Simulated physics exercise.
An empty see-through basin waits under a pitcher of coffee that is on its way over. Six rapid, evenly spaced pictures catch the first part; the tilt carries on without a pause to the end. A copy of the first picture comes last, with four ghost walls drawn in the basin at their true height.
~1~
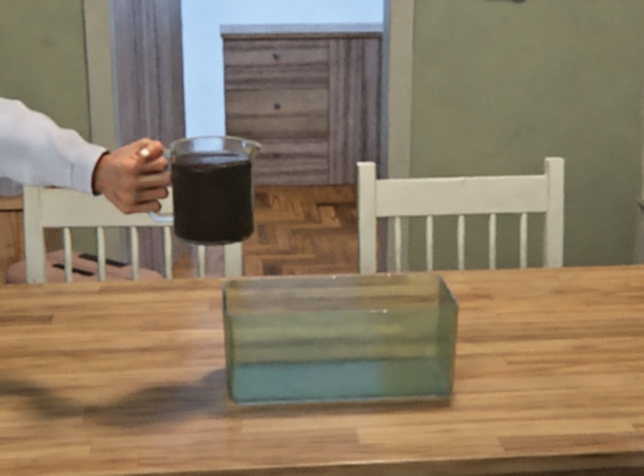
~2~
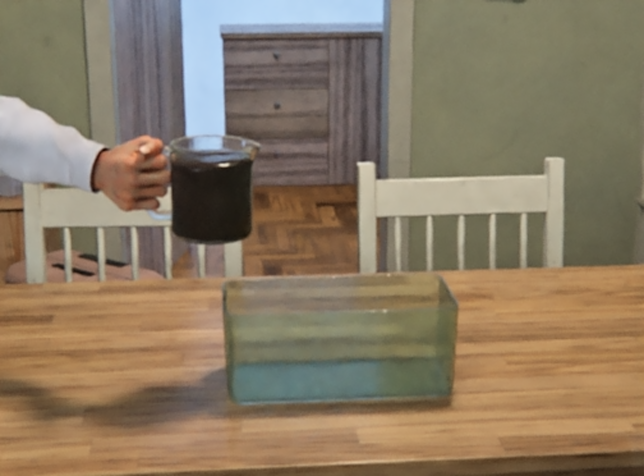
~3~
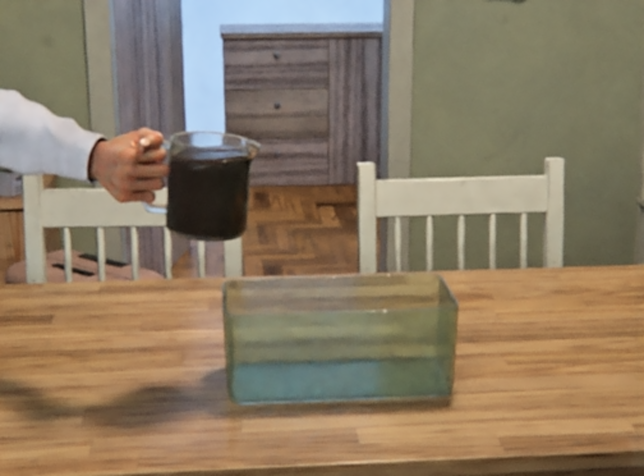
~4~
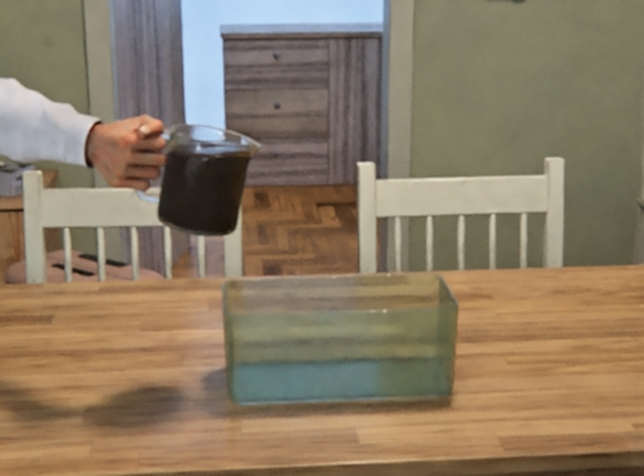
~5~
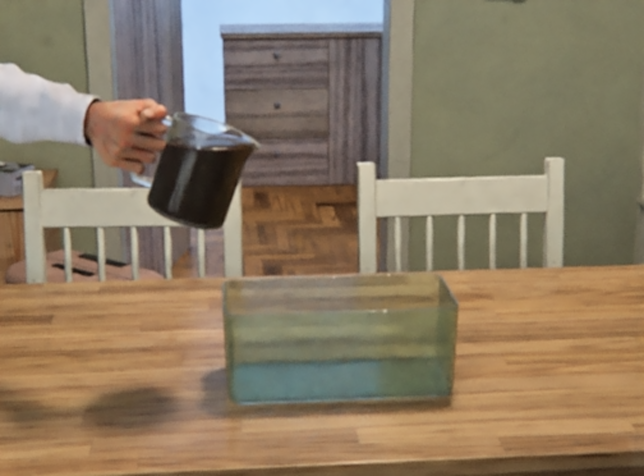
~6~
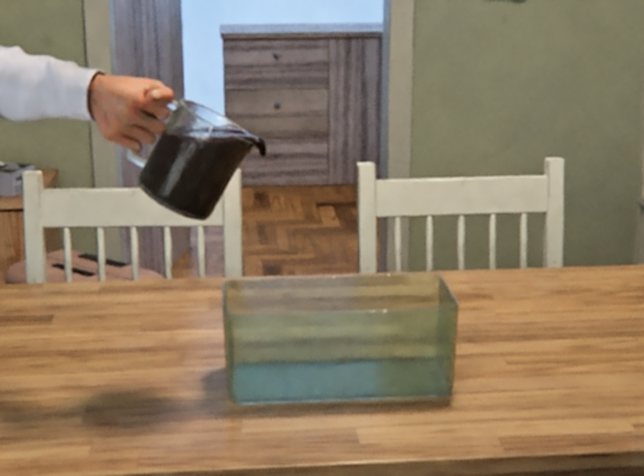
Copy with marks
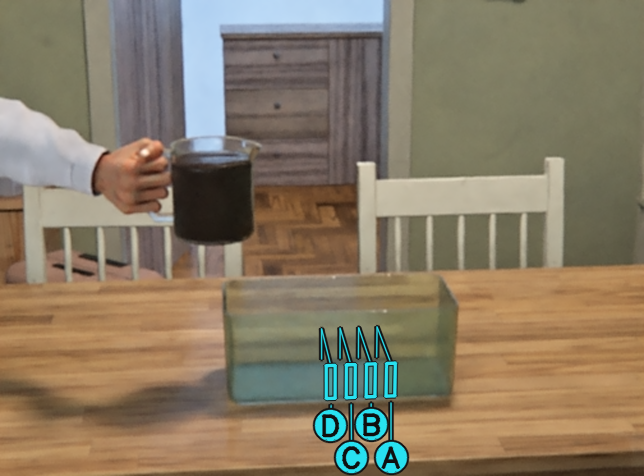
A hand tilts a glass pitcher of dark liquid rightward until some reaches over its lip.
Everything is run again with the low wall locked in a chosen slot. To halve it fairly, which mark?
I would pick slot B.
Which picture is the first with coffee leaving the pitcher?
Picture 6.
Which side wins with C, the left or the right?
The right side.
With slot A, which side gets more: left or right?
More ends on the left.
On the marked copy, A at (390, 402); B at (371, 403); C at (351, 404); D at (331, 404).
With A, about 86 % ends left of the wall and 9 % right of it; 5 % is lost outside.
With B, about 50 % ends left of the wall and 48 % right of it.
With C, about 15 % ends left of the wall and 83 % right of it.
With D, about 6 % ends left of the wall and 92 % right of it.
